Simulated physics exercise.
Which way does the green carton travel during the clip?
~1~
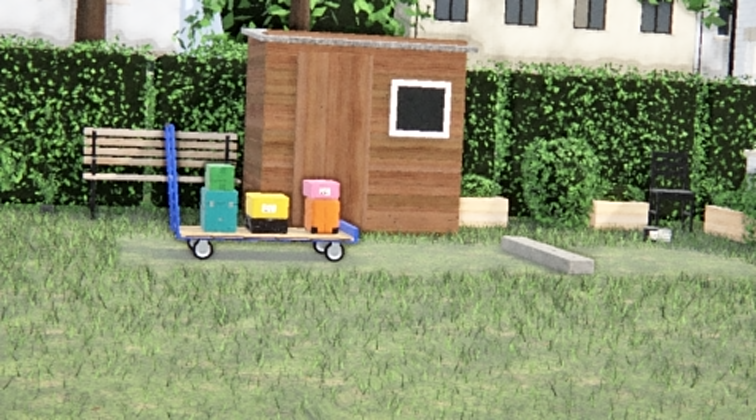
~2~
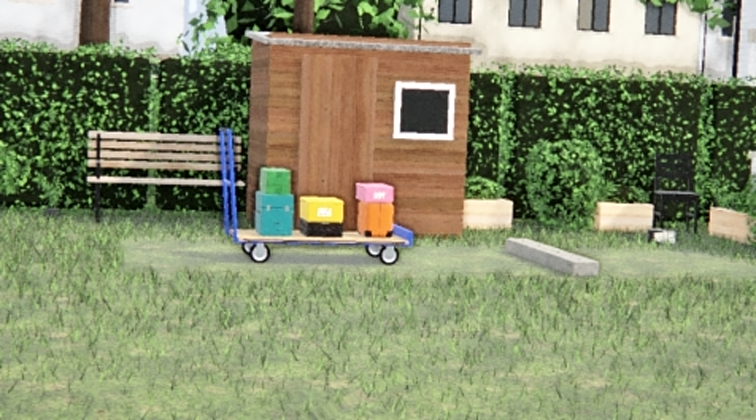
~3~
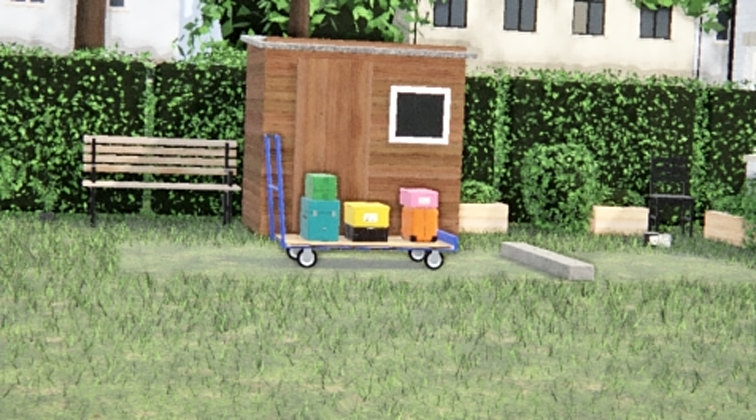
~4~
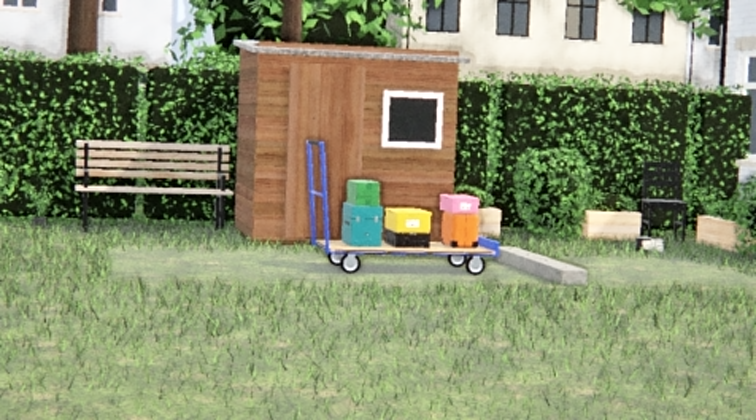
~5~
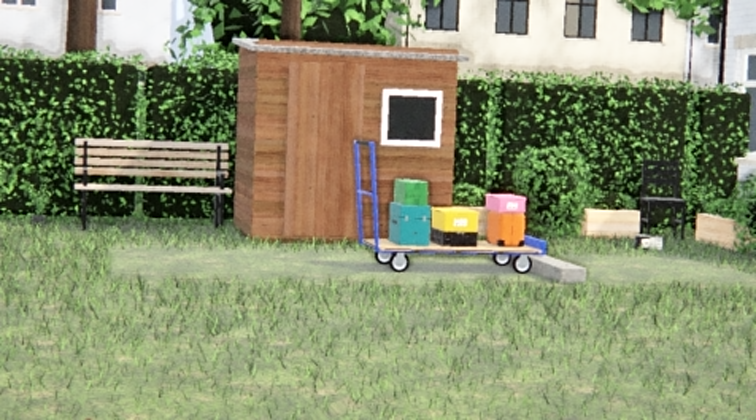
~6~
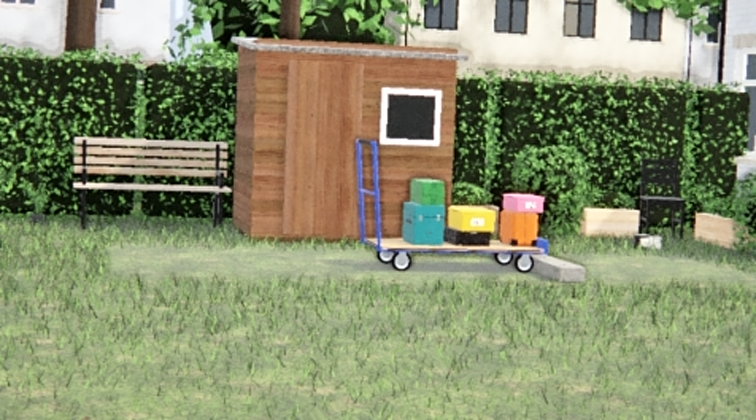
The green carton moves to the right, riding on the teal toolbox as the trolley rolls toward the kerb.
